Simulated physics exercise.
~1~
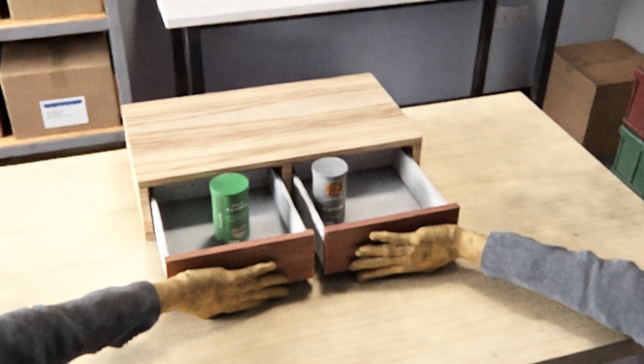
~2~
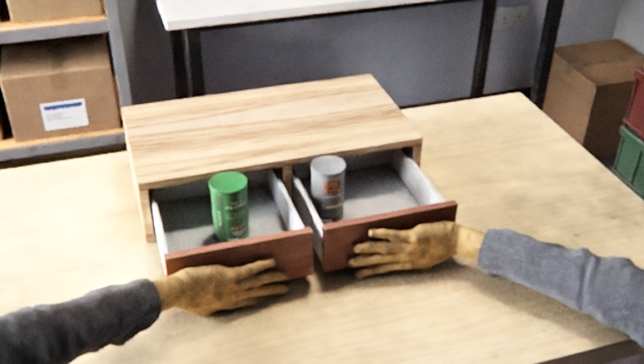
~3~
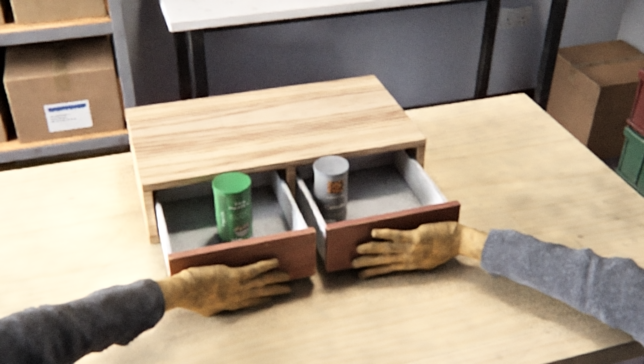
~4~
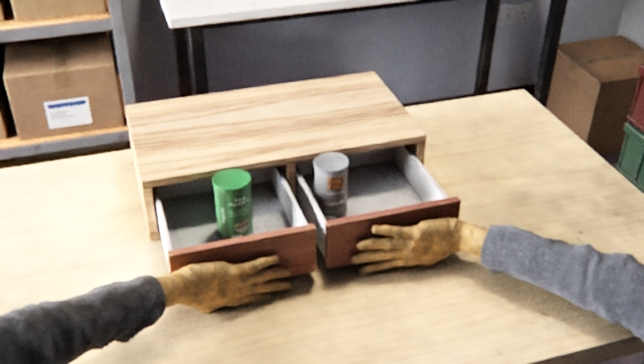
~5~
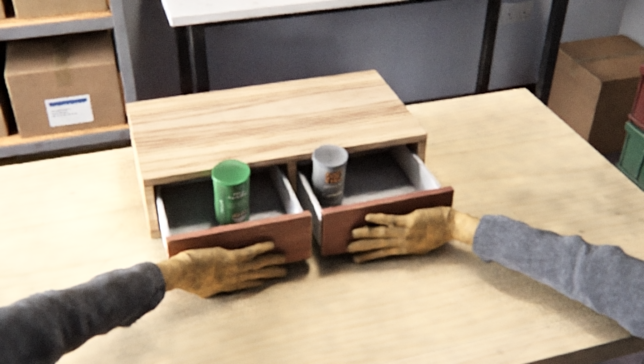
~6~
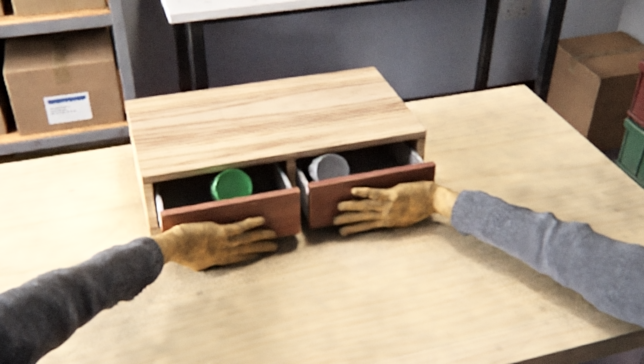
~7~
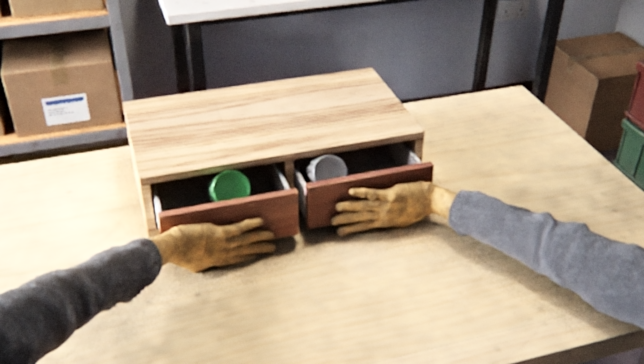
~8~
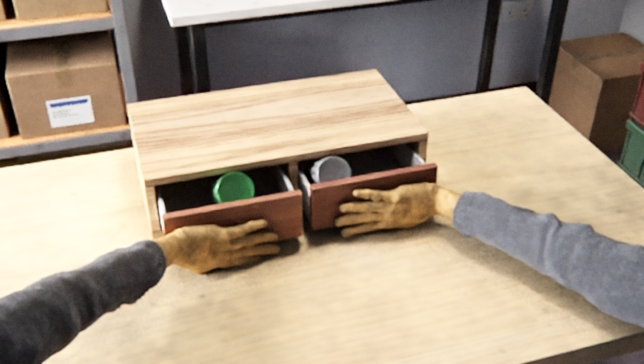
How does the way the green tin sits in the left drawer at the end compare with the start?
At the start the green tin stood upright in the left drawer, but by the end it was leaning.
